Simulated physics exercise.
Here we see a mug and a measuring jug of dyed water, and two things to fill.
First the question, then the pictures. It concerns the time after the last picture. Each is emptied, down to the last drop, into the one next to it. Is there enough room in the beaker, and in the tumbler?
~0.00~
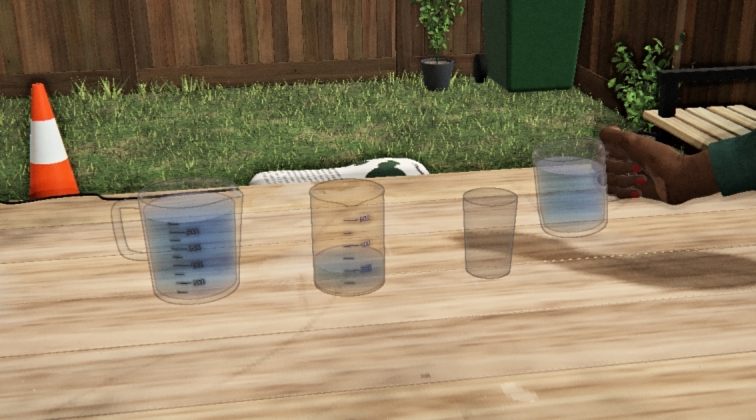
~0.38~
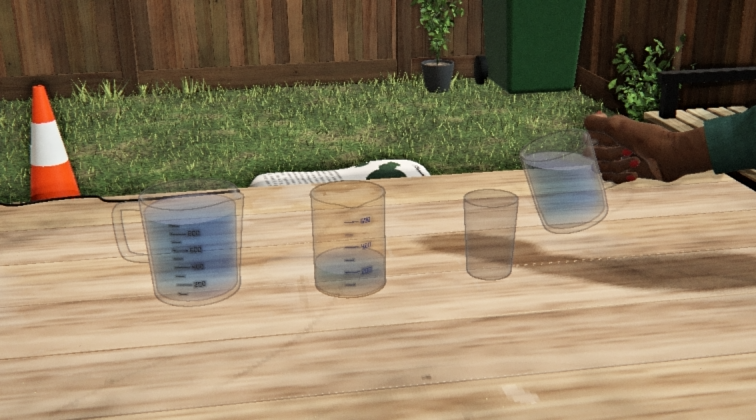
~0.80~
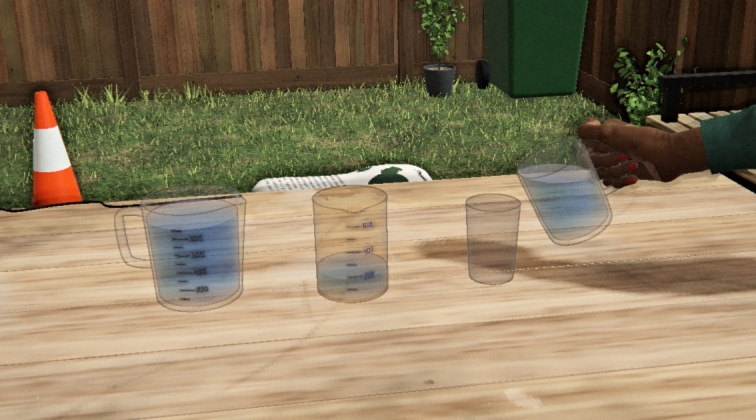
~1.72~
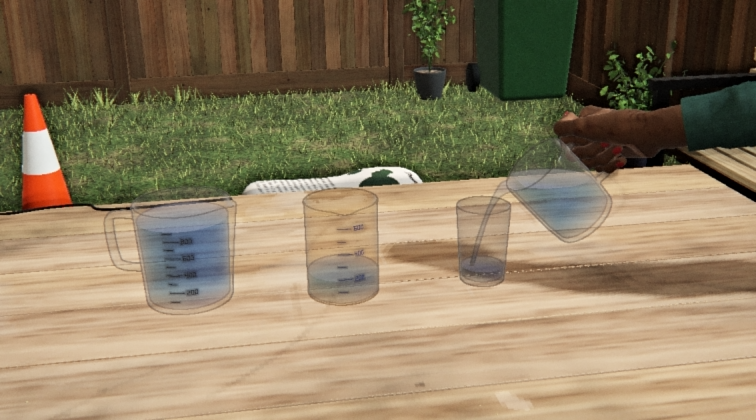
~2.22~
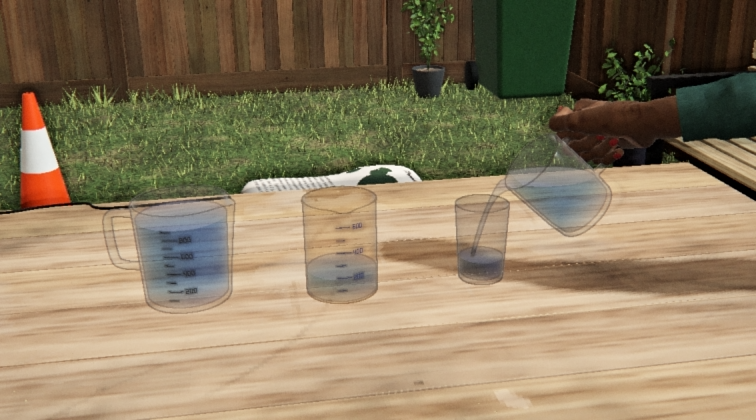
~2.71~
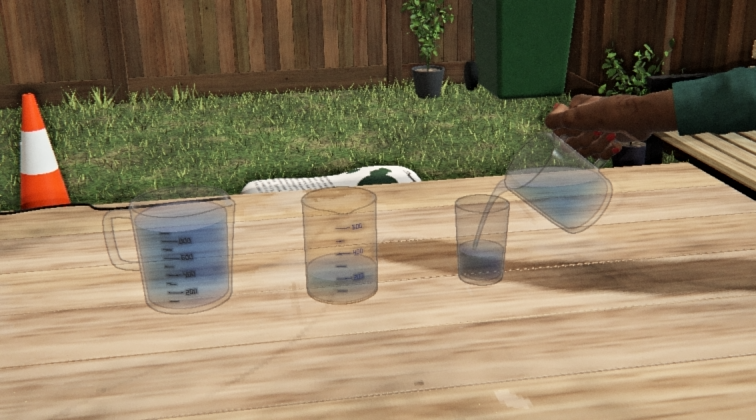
At the end, the beaker lacks the capacity. The tumbler lacks the capacity.
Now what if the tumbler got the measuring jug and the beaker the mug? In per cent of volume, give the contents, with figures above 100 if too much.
The first sits near 340 per cent of capacity and the second near 80 per cent.
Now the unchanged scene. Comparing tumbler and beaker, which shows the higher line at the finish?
The beaker on the left.
By 5.8 s, the tumbler is nearly full.
By 10.1 s, the tumbler is full to the brim with a puddle round it.
By 31.9 s, the beaker is full to the brim with a puddle round it; the tumbler is full to the brim with a puddle round it.
